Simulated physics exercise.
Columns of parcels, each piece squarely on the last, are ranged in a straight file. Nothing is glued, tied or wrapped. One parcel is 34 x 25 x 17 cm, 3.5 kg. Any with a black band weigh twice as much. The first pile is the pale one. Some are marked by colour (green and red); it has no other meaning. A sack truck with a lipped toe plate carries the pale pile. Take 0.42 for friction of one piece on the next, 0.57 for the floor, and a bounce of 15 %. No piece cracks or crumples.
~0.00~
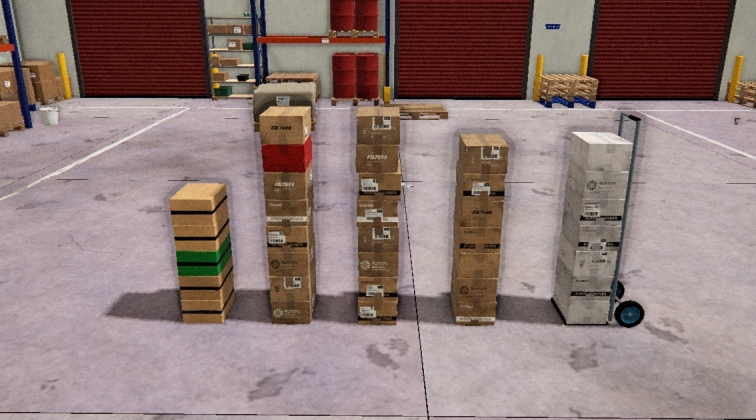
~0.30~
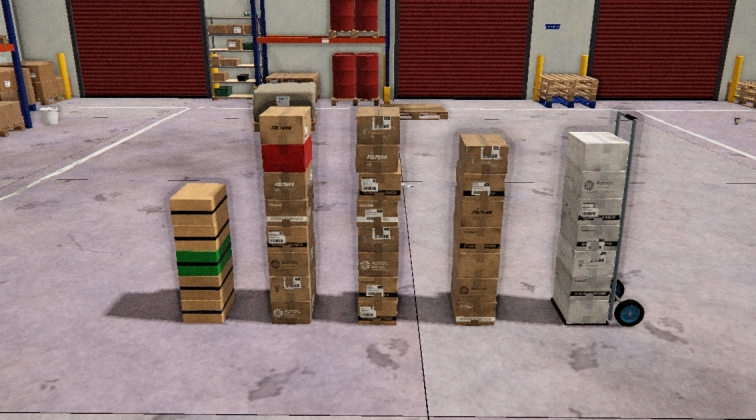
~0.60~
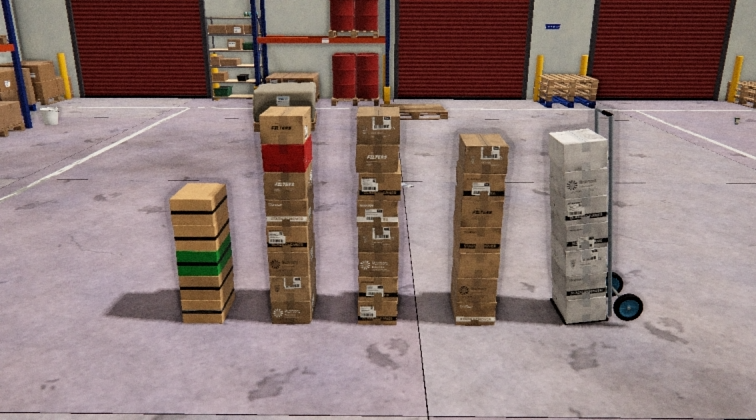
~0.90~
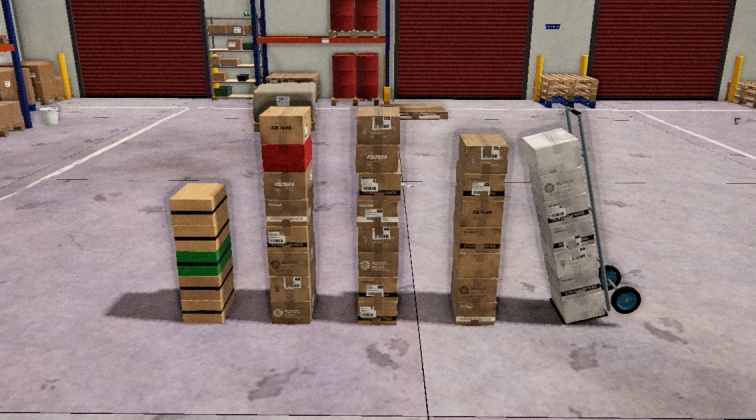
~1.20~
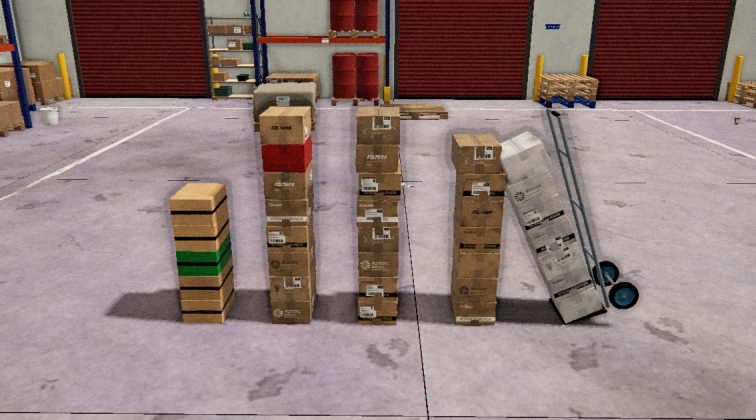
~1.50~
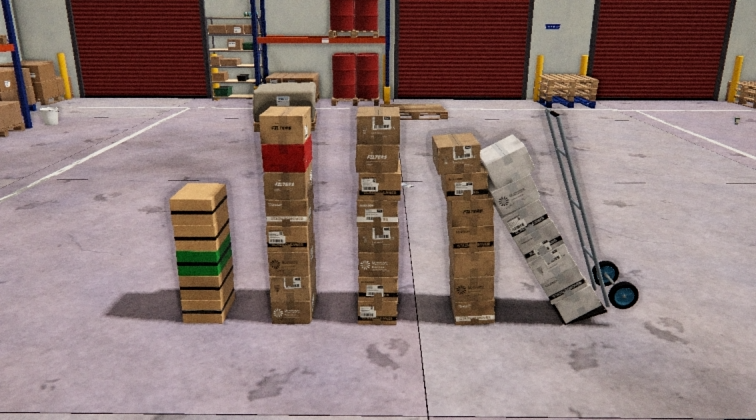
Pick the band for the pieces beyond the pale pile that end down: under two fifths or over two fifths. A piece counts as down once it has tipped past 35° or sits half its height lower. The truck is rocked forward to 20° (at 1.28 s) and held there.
Over two fifths of them.
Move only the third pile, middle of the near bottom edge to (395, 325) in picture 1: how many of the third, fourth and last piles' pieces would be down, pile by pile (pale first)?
Then third 8, fourth 7, last 5.
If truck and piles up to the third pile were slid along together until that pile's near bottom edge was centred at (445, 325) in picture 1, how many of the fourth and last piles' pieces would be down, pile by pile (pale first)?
In that case fourth 7, last 5.
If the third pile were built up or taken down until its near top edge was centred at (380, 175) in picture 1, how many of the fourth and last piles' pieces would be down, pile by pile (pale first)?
In that case fourth 8, last 5.
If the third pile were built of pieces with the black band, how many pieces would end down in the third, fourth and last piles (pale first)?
Then third 8, fourth 7, last 5.
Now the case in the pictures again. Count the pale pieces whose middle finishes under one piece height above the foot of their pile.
3 of them.
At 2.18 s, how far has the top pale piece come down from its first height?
About 30 cm.
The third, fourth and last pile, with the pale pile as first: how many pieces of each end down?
Third 8, fourth 8, last 5.
After 2.18 s, 7 of the pale pile down; none of the 28 other parcels down, 15 disturbed.
After 2.90 s, 7 of the pale pile down; 12 of the 28 other parcels down; red parcel 25° from how it stood, 6 cm lower.
After 3.68 s, 7 of the pale pile down; 28 of the 28 other parcels down; green parcel on its side; red parcel 5° from how it stood, 74 cm lower.
In the end (5.3 s), 7 of the pale pile down; 28 of the 28 other parcels down; green parcel upside down; red parcel 1.00 m lower. That is 100 per cent. From the last view, middles, green parcel near (93, 291).
